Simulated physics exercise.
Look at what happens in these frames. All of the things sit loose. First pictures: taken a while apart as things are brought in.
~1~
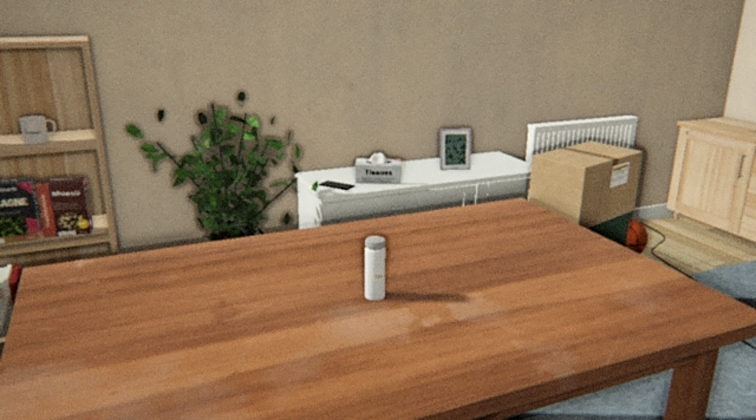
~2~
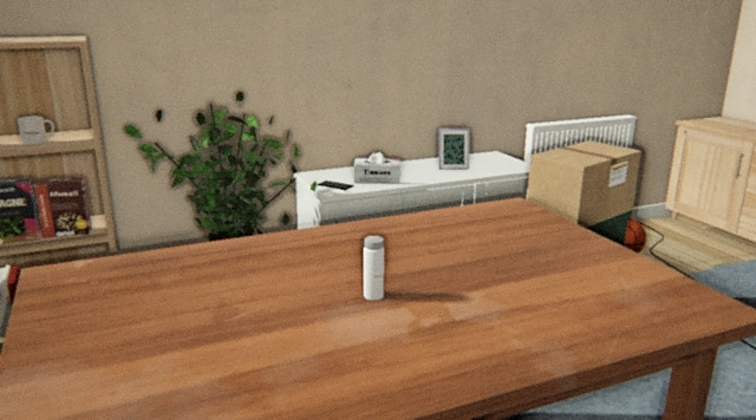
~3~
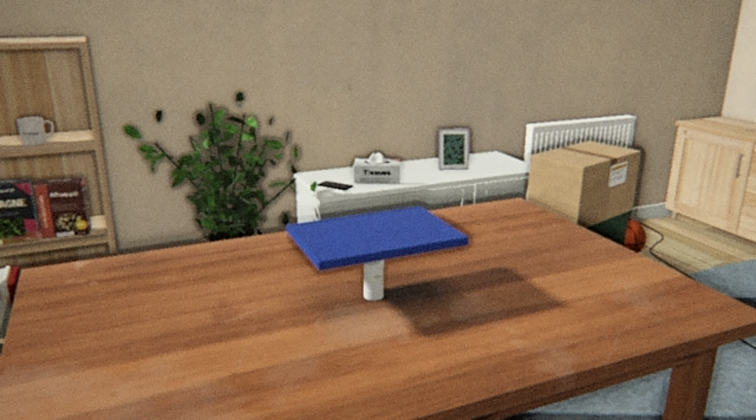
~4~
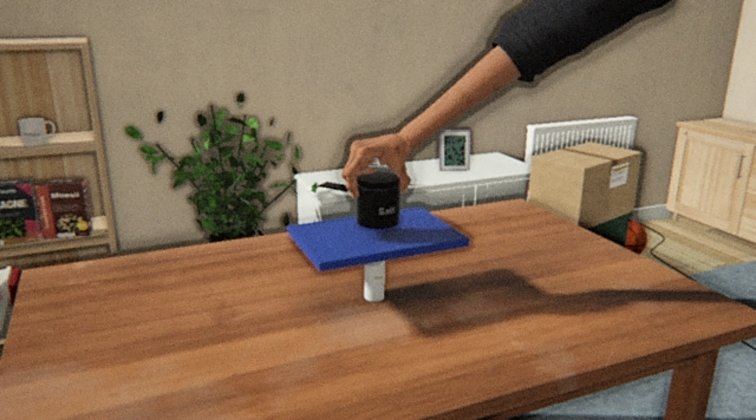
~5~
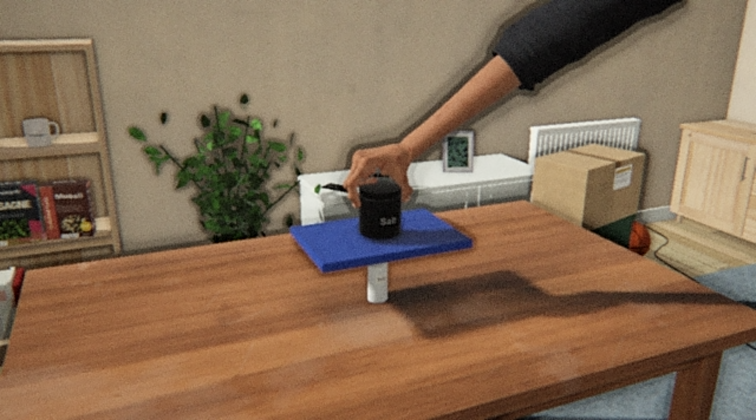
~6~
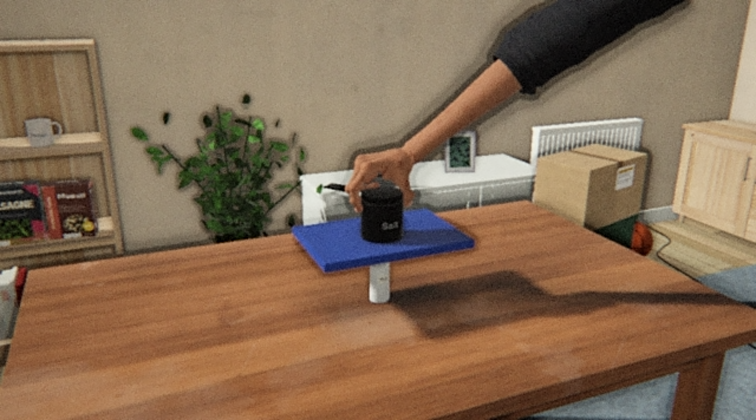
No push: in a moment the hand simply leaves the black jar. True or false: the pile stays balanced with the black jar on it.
True.
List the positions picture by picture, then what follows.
In the first picture, the last thing is not in view yet.
In the second picture, the last thing is not in view yet.
In the third picture, the last thing is not in view yet; blue lid (376, 235).
The fourth picture shows still above its spot; black jar (378, 200); blue lid (377, 236).
The fifth picture shows still above its spot; black jar (380, 210); blue lid (380, 237).
The sixth picture shows set down, still held; black jar (382, 214); blue lid (381, 237).
Then, 0.20 s after the last picture, nothing has stirred.
Then, 0.40 s after the last picture, black jar resting near (382, 215).
At rest, all 3 in place. Seen from the same camera at the end, black jar near (382, 215). The stack stays up.
